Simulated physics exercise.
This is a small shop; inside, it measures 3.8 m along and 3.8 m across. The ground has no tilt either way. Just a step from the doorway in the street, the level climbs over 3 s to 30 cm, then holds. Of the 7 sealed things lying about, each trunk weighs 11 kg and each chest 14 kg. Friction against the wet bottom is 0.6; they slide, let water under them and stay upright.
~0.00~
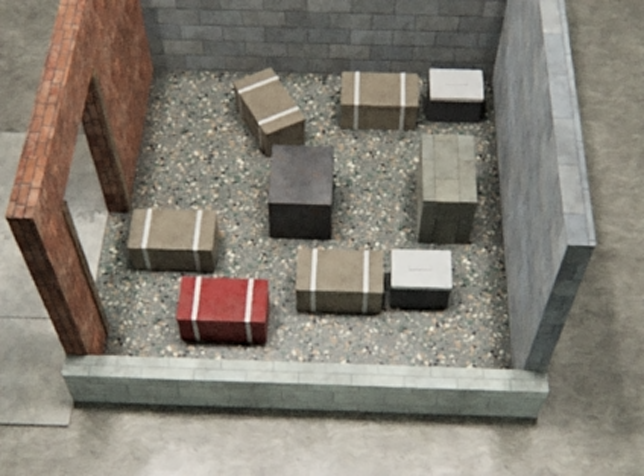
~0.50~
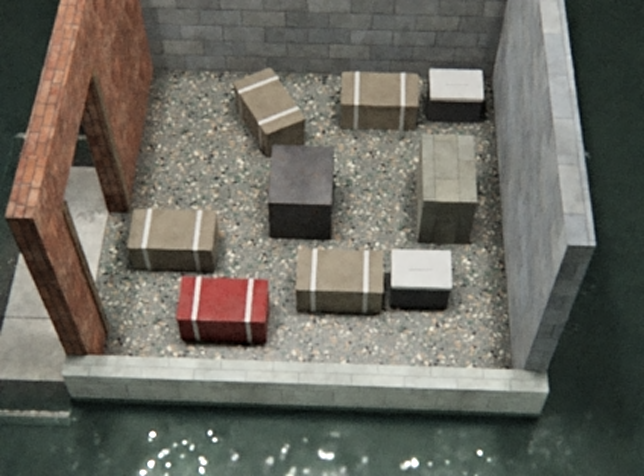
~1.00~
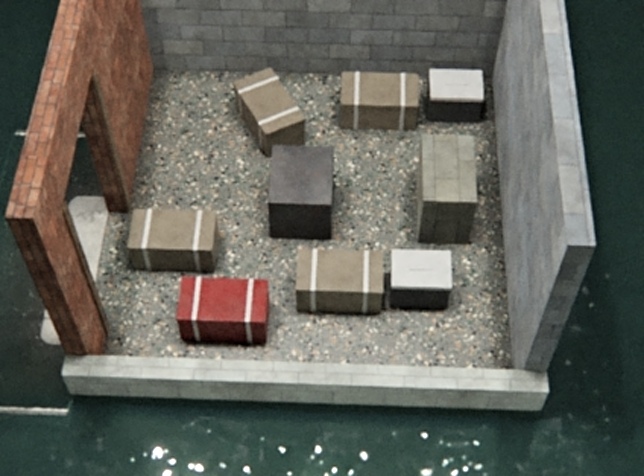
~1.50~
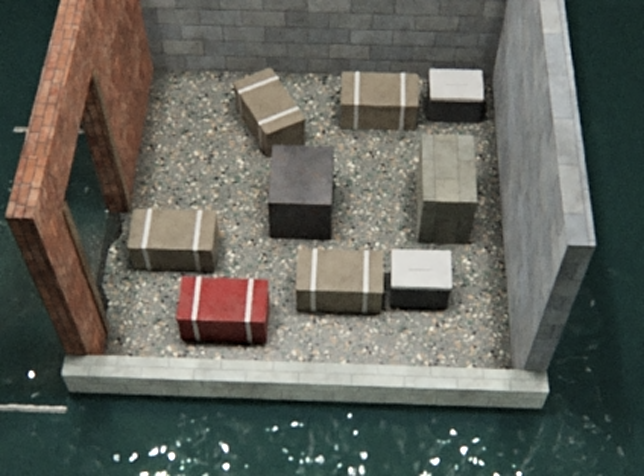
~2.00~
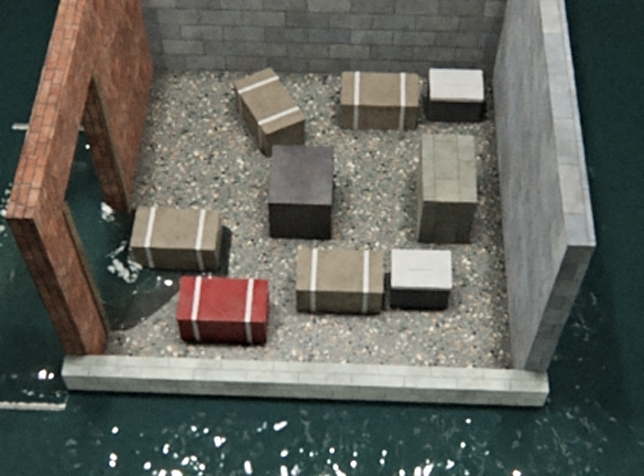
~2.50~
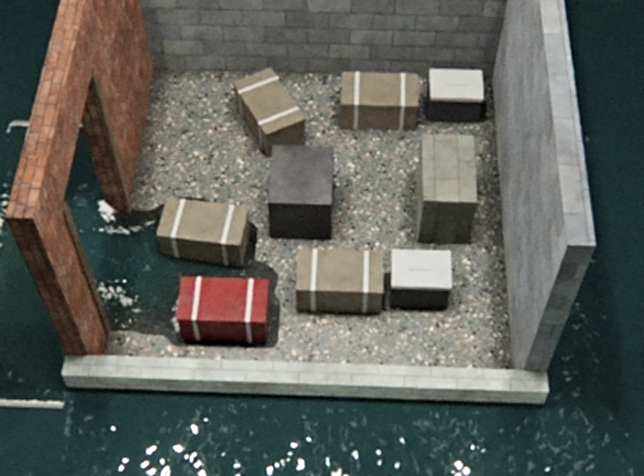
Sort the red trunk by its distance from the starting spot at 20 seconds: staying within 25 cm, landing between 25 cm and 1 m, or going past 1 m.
The red trunk goes past 1 m.
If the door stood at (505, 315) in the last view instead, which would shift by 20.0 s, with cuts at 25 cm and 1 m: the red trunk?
As for the red trunk, it winds up a long way off.
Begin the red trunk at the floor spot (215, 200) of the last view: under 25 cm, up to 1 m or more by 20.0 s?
Here it heads a good way off.
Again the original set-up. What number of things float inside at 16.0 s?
That would be 7 of them.
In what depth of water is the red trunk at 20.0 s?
Near 27 cm deep.
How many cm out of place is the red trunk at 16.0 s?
About 250 cm by then.
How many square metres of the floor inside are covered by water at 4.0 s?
Roughly 8.5 m2 of it is wet.
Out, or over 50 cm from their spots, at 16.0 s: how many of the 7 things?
The count is 7.
After 4.0 s the red trunk is near (314, 339), 0.9 m from its start, afloat; 3 afloat.
After 9.0 s the red trunk is near (463, 281), 2.2 m from its start, afloat; 7 afloat.
After 16.0 s the red trunk is near (384, 123), 2.4 m from its start, afloat; 7 afloat.
After 20.0 s the red trunk is near (370, 92), 2.7 m from its start, afloat; 7 afloat.
